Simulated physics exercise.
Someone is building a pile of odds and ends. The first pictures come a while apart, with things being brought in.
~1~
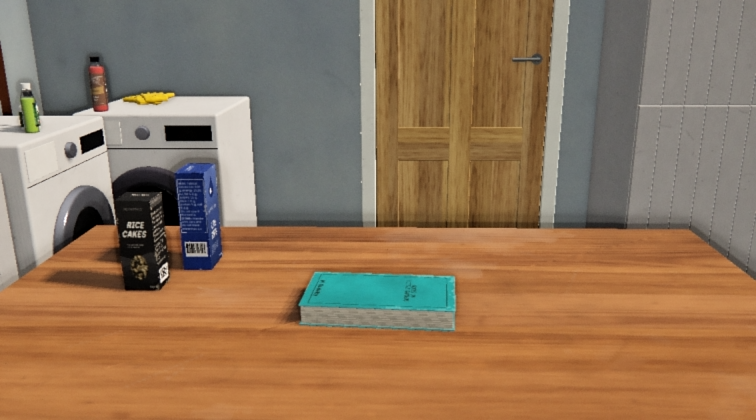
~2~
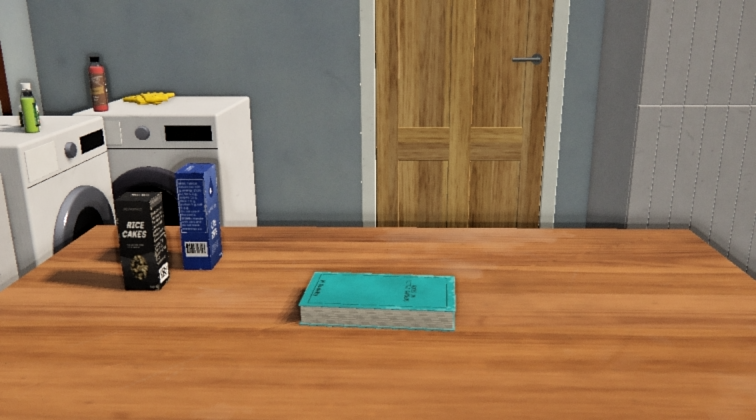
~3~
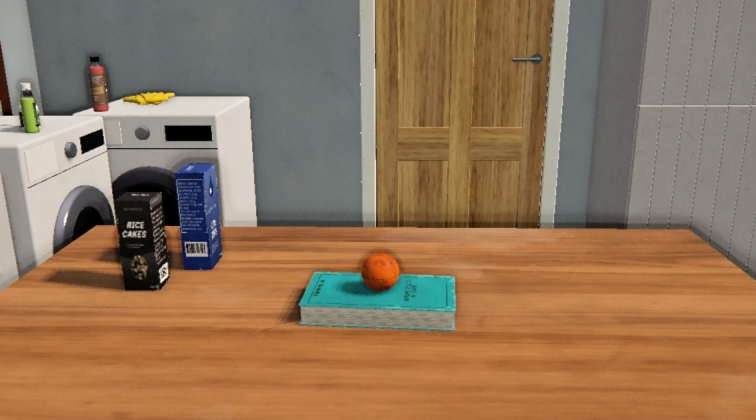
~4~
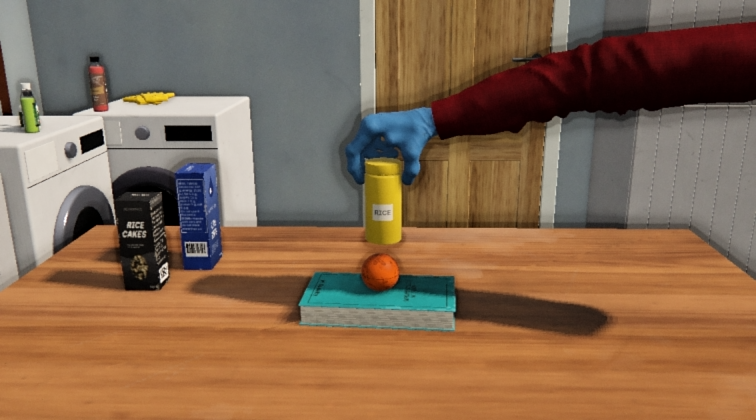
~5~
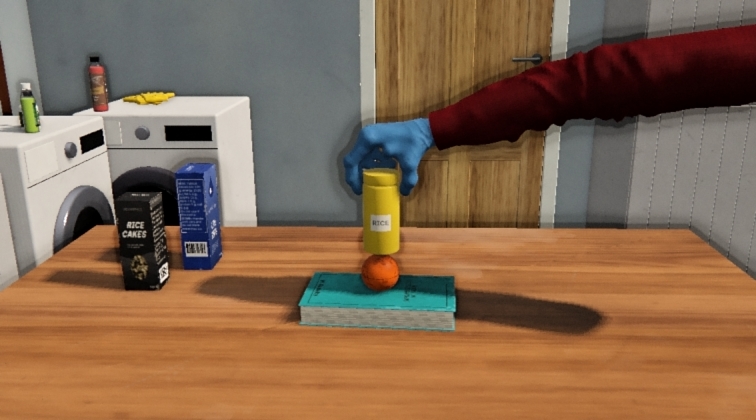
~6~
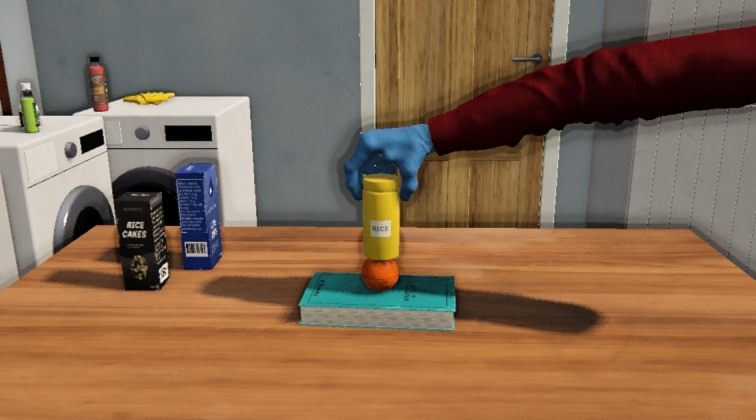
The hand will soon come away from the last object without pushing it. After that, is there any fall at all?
Not firm.
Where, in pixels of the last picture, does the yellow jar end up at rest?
Close to pixel (558, 296).
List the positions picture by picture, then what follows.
In the first picture, the last thing is not in view yet; blue carton (200, 216).
In the second picture, the last thing is not in view yet; turquoise book (380, 300).
In the third picture, the last thing is not in view yet; blue carton (200, 216).
In the fourth picture, on its way; yellow jar (383, 201); turquoise book (380, 300).
In the fifth picture, on its way; yellow jar (381, 211); blue carton (200, 216).
In the sixth picture, set down, still held; yellow jar (381, 217); turquoise book (380, 300).
Then, 0.70 s past the last view, yellow jar now fallen.
Then, 0.90 s past the last view, things are still on the move.
Then, 1.20 s past the last view, as before.
Finally, fallen, yellow jar; the other 4 still in place. Final places as the last picture's camera would see them, yellow jar near (558, 296). The pile loses its balance.
